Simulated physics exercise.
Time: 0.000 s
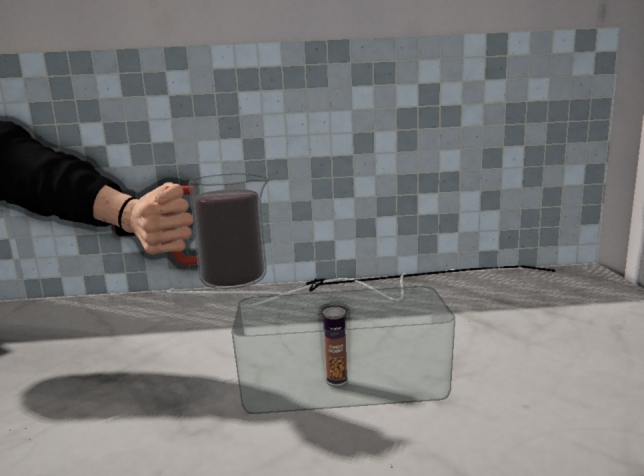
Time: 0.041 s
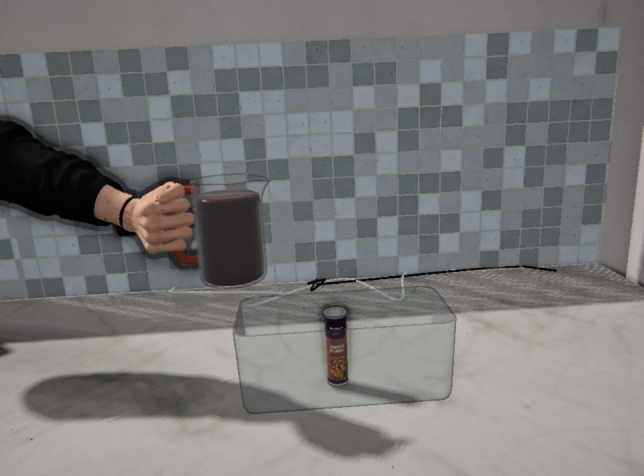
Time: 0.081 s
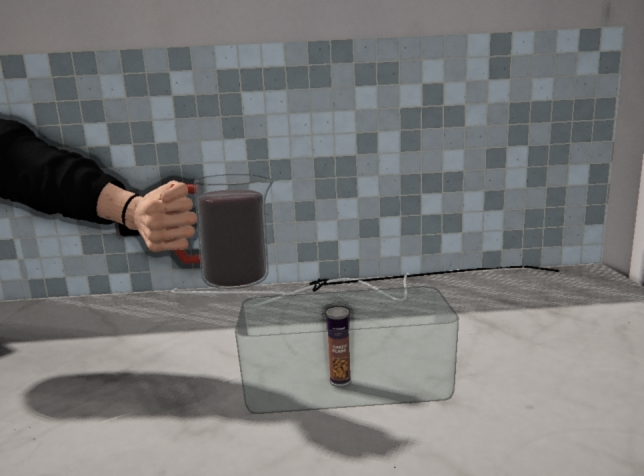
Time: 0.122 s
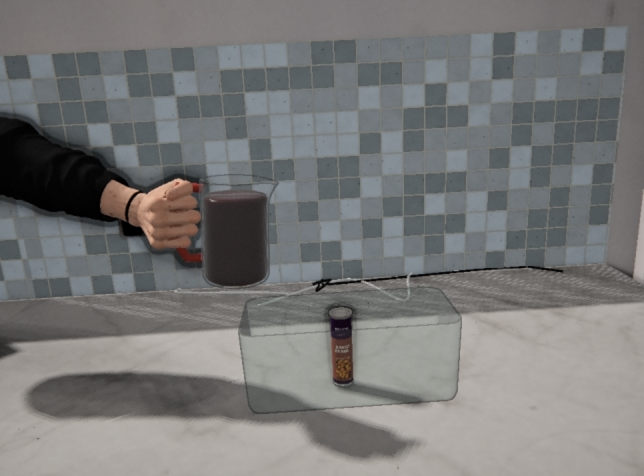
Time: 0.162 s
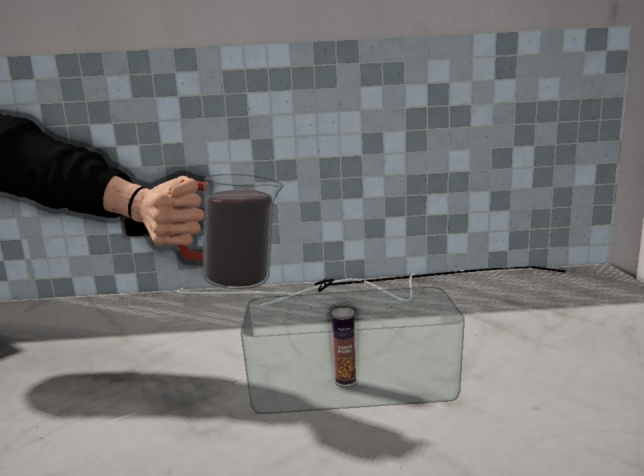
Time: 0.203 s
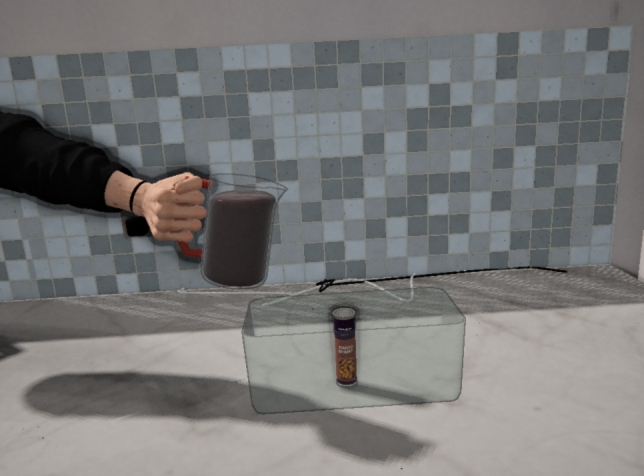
On a marble counter before a tiled wall, a hand holds a pitcher of dark liquid above and left of a clear oblong basin with a small closed container inside, then slowly tilts the pitcher slightly to the right.
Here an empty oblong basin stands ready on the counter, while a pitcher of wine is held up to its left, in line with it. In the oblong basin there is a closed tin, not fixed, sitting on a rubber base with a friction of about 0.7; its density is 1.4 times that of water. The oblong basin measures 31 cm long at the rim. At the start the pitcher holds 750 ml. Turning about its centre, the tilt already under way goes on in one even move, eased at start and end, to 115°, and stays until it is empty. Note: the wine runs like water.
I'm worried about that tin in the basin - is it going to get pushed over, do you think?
It tips over.
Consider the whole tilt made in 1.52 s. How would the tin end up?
In that case the tin overturns.
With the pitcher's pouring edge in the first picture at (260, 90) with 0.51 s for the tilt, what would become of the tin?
Then the tin remains standing.
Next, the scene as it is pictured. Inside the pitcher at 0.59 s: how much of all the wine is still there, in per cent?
About 84 per cent.
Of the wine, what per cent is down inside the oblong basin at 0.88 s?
The share is close to 48 percent.
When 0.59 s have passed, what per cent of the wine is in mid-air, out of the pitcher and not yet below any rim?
Around 14 in a hundred.
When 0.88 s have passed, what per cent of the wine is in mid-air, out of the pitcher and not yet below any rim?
In-air share: About 20 %.
After 0.59 s the tilt is 74° and 85 per cent is still to pour; the tin stands where it began.
After 0.88 s the tilt is 111° and 31 per cent is still to pour; the tin stands where it began.
After 1.18 s the tilt is 115° and 1 per cent is still to pour; the tin lies on its side.
After 1.50 s the tilt is 115° and 0 per cent is still to pour; the tin lies on its side.
In the end the tin lies on its side.
